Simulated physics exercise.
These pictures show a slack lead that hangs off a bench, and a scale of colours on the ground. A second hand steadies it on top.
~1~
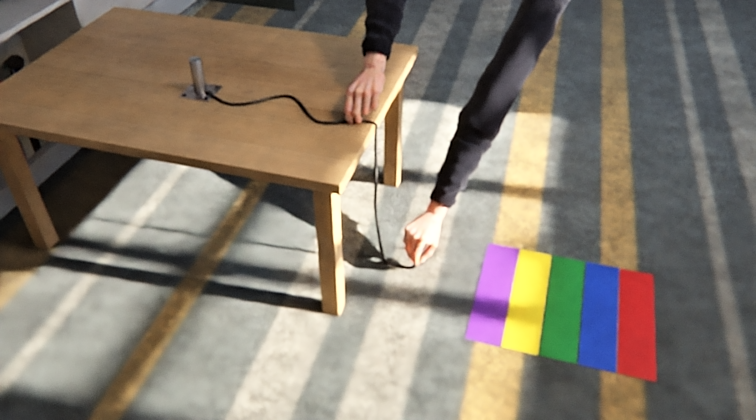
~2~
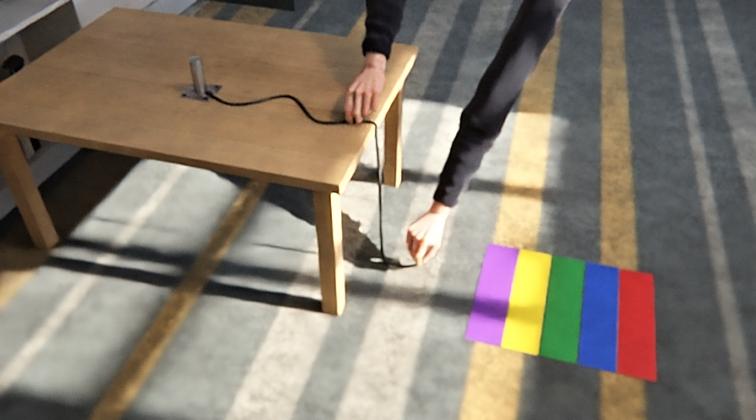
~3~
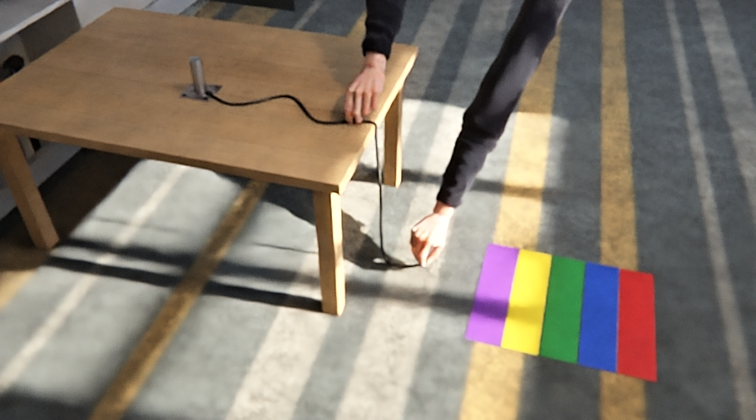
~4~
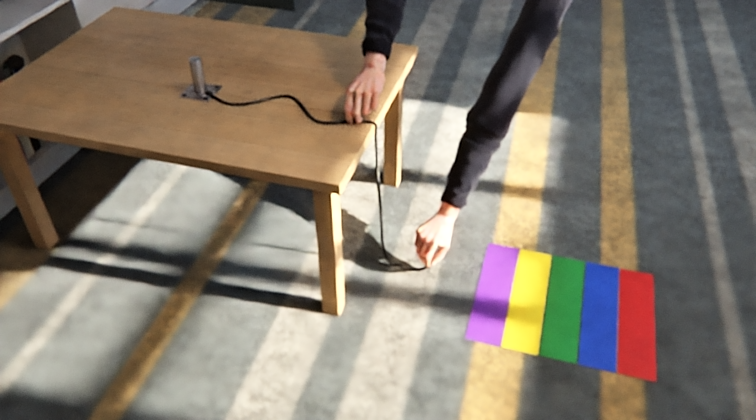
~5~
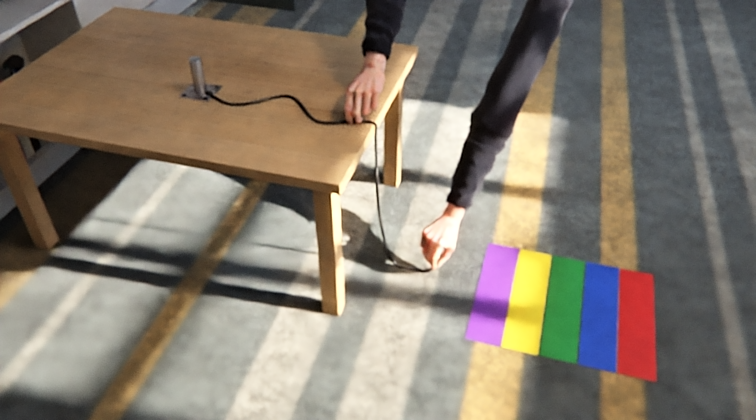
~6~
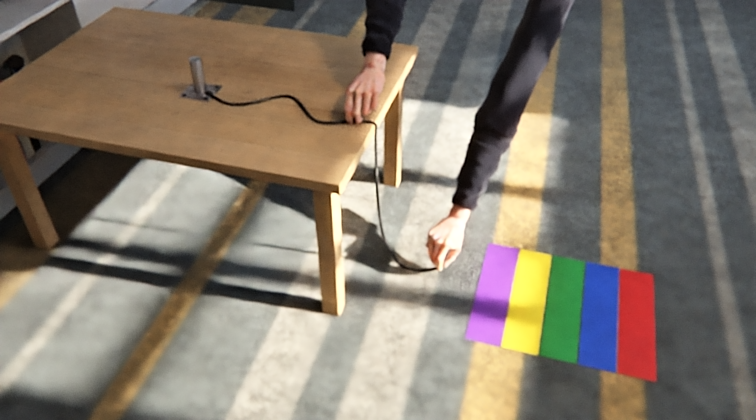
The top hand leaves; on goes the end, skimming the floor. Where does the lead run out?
It gets as far as the green strip.
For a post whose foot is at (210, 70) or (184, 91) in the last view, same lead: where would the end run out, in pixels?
The places are (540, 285) and (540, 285).
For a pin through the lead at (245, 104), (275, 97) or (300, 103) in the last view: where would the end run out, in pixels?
Try by try, around (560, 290), (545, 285) and (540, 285).
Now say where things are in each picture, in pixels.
In the first frame, end (419, 261); purple (487, 323); yellow (523, 331); green (560, 339); blue (598, 348); red (637, 356).
In the second frame, end (421, 262); lead through (227, 103) (293, 98) (338, 123) (378, 153) (380, 208) (383, 256).
In the third frame, end (425, 262).
In the fourth frame, end (430, 263); lead through (227, 103) (293, 98) (338, 123) (377, 153) (381, 208) (387, 257).
In the fifth frame, end (436, 265).
In the sixth frame, end (442, 266); lead through (227, 103) (293, 98) (338, 123) (376, 153) (379, 208) (394, 257).
Soon after, end near (507, 279); over purple.
After that, end near (543, 286); over yellow.
At the stop, end near (565, 291); over green. The green one.
